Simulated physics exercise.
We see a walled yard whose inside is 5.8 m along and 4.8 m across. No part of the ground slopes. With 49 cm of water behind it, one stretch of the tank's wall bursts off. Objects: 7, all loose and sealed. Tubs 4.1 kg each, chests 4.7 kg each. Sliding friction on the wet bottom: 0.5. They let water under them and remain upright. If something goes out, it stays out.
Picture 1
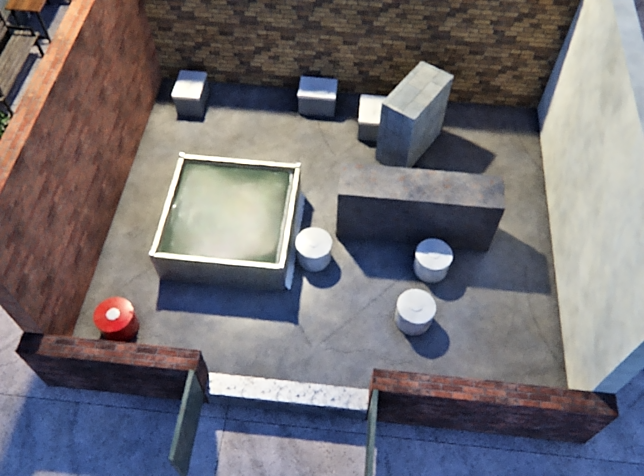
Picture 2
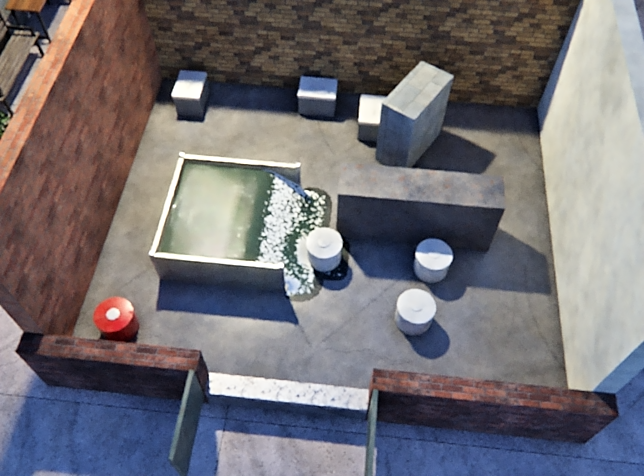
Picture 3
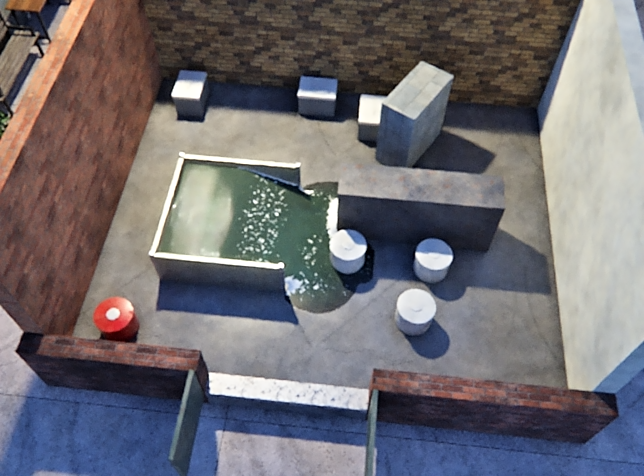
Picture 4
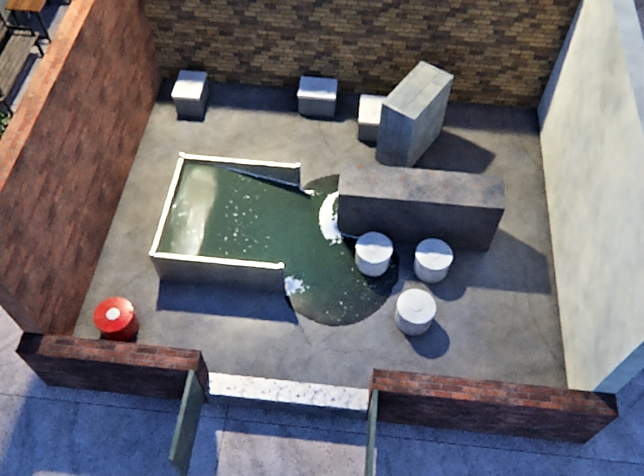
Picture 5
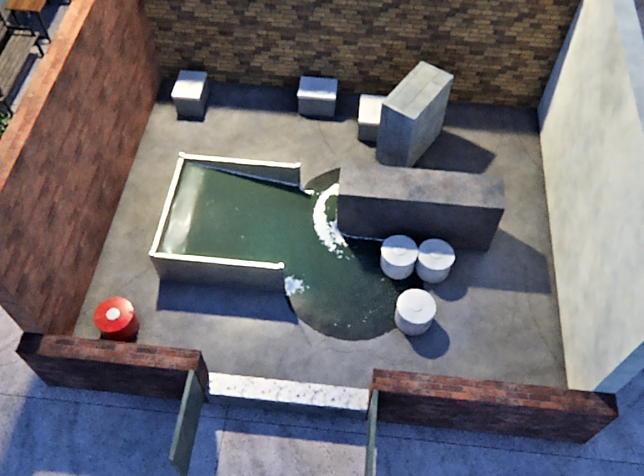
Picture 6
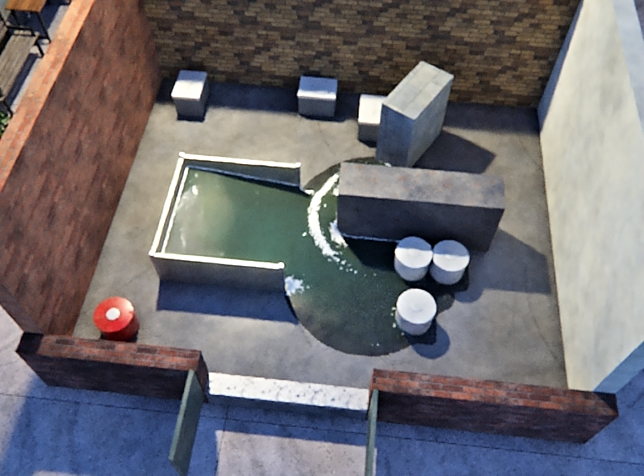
A square, pale-rimmed tank of murky green water stands left of centre in a brick-walled yard, seen from high above by a still camera. A red tub sits at lower left, three white tubs and a long grey block at right, and pale chests along the back. The tank's right side opens, foaming water spreads across the floor, and the nearest white tub slides right against another, which then shifts slightly.
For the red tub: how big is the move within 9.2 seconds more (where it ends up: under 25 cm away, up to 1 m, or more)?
It is set to remain close by.
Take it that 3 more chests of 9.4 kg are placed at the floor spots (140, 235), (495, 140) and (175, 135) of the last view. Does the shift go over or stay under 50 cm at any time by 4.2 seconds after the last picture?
Order as asked - not as far, not as far, not as far.
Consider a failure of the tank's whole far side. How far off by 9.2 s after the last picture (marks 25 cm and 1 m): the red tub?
So, for the red tub: It is carried a long way.
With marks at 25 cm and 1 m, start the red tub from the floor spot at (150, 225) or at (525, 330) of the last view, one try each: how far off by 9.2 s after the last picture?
Run one, it remains planted; run two, it gets swept far.
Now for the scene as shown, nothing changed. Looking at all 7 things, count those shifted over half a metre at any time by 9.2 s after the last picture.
That comes to 6.
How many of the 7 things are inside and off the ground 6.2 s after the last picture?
Of them, 6.
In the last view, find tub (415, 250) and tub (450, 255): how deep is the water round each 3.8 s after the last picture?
Depth approx. 12 cm / 10 cm.
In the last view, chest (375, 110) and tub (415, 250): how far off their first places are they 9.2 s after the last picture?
Respectively: 120 cm / 200 cm.
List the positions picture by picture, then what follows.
The first picture shows the red tub at (113, 314) rests on the ground; 2.2 m2 under water; 0 of 7 have shifted.
The second picture shows the red tub at (113, 314), on the bottom; water covers 2.9 m2; 1 of 7 have shifted.
The third picture shows the red tub at (113, 314) rests on the ground; 3.6 m2 under water; 1 of 7 have shifted.
The fourth picture shows the red tub at (113, 314) rests on the ground; 4.4 m2 under water; 1 of 7 have shifted.
The fifth picture shows the red tub at (113, 314) rests on the ground; water covers 5.4 m2; 1 of 7 have shifted.
The sixth picture shows the red tub at (113, 314), on the bottom; 6.4 m2 under water; 2 of 7 have shifted.
Then, 1.2 s after the last picture the red tub is near (113, 314), 0.0 m from its start, aground; 0 of 7 are out; 4 afloat.
Then, 3.8 s after the last picture the red tub is near (113, 314), 0.0 m from its start, aground; 0 of 7 are out; 5 afloat.
Then, 6.2 s after the last picture the red tub is near (113, 314), 0.0 m from its start, aground; 0 of 7 are out; 6 afloat.
Then, 9.2 s after the last picture the red tub is near (113, 314), 0.0 m from its start, aground; 0 of 7 are out; 4 afloat.
